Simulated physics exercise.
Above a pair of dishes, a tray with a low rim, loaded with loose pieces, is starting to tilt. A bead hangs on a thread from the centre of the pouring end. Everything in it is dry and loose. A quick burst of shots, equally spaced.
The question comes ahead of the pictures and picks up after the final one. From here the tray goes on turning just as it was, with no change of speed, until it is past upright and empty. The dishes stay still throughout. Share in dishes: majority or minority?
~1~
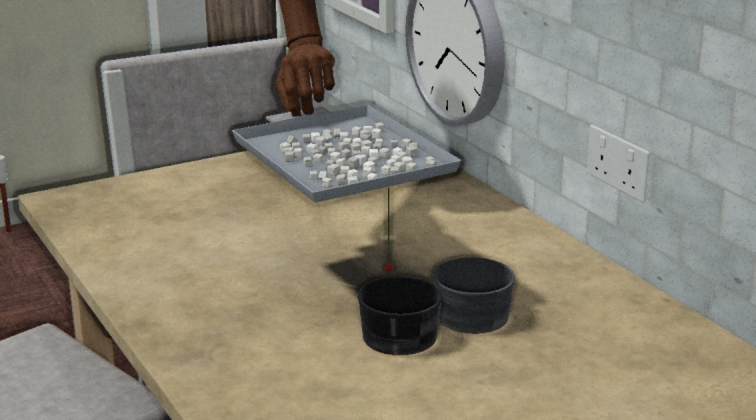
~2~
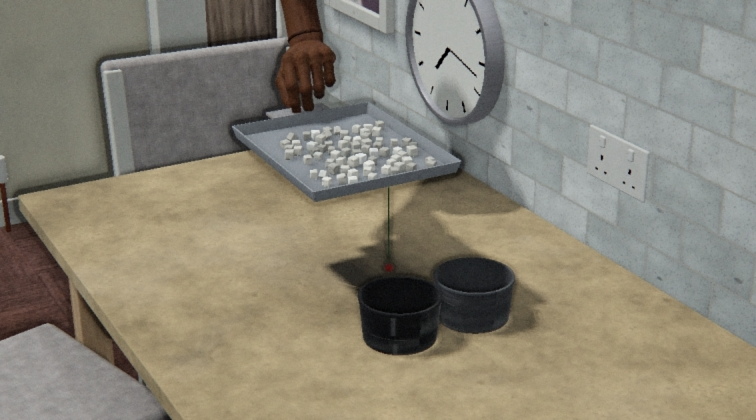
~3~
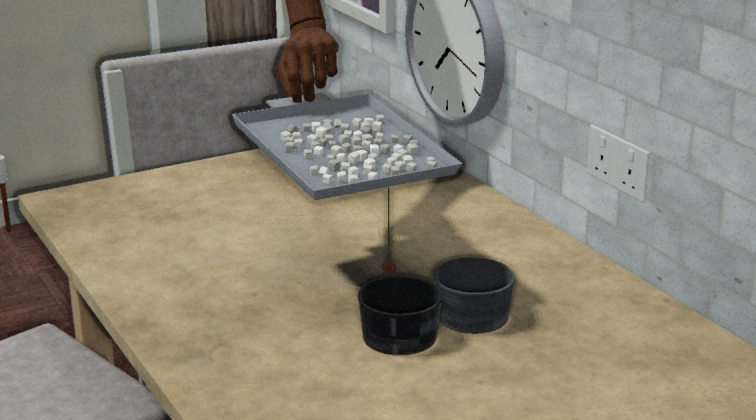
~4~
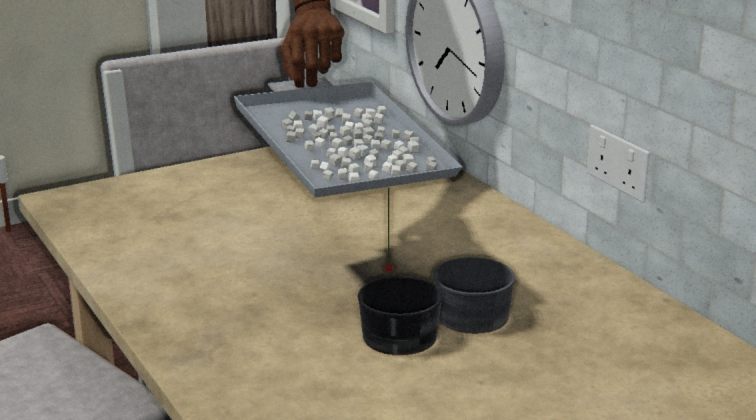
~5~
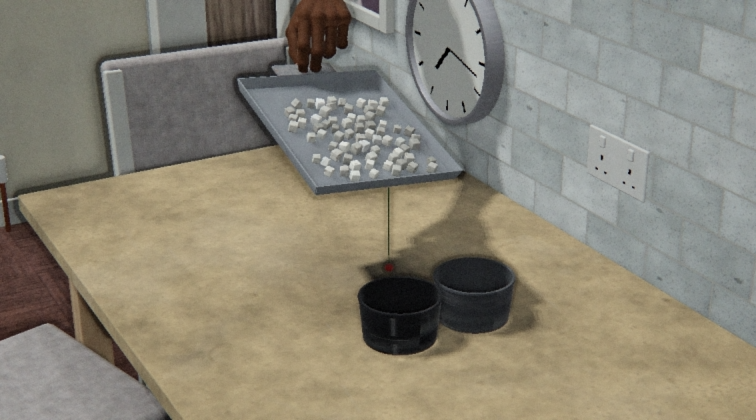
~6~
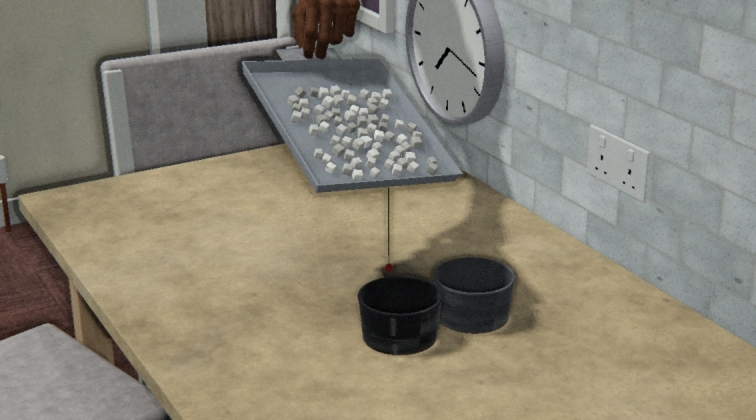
In the end the dishes save the greater share of it.
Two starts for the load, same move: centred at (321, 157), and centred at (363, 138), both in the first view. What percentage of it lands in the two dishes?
Around 90 in a hundred the first time, around 80 in a hundred the second.
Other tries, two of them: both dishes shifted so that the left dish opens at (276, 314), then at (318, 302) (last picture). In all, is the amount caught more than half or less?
Result, first setup: A minority share; second setup: A minority share.
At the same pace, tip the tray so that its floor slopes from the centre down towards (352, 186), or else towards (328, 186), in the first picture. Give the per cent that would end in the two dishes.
30 % and 10 %, roughly.
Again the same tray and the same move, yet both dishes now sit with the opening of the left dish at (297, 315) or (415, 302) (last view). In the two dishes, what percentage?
10 per cent the first time, 60 per cent the second time.
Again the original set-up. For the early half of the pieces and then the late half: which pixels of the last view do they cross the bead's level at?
Early half (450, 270), late half (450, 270).
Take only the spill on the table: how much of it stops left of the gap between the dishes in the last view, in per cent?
Some 50 %.
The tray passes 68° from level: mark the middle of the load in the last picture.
In the last view, the load is centred near (410, 157).
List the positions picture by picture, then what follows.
In the first frame, corners of the pouring end at (315, 190) and (456, 160), level; middle of the load at (346, 154), sugar cubes; left dish at (421, 329); right dish at (495, 308); bead on its thread at (389, 268).
In the second frame, corners of the pouring end at (315, 190) and (456, 160), level; middle of the load at (346, 152).
In the third frame, corners of the pouring end at (316, 188) and (457, 162), tipped barely, lowest at the right corner; middle of the load at (346, 148).
In the fourth frame, corners of the pouring end at (317, 186) and (457, 165), tipped a little, lowest at the right corner; middle of the load at (348, 141).
In the fifth frame, corners of the pouring end at (318, 184) and (458, 168), tipped clearly, lowest at the right corner; middle of the load at (349, 134).
In the sixth frame, corners of the pouring end at (320, 182) and (458, 171), tipped clearly, lowest at the right corner; middle of the load at (363, 134); left dish at (421, 329); right dish at (495, 308).
Soon, tray tipped steeply; all on the tray.
A while on, tray tipped past a quarter turn; nearly all on the tray; a stray few in the right dish; a stray few outside both.
Towards the end, tray tipped past a quarter turn; about a quarter in the left dish; about a third in the right dish; about a third outside both.
Finally, tray tipped past a quarter turn; about a quarter in the left dish; about a third in the right dish; about a third outside both.
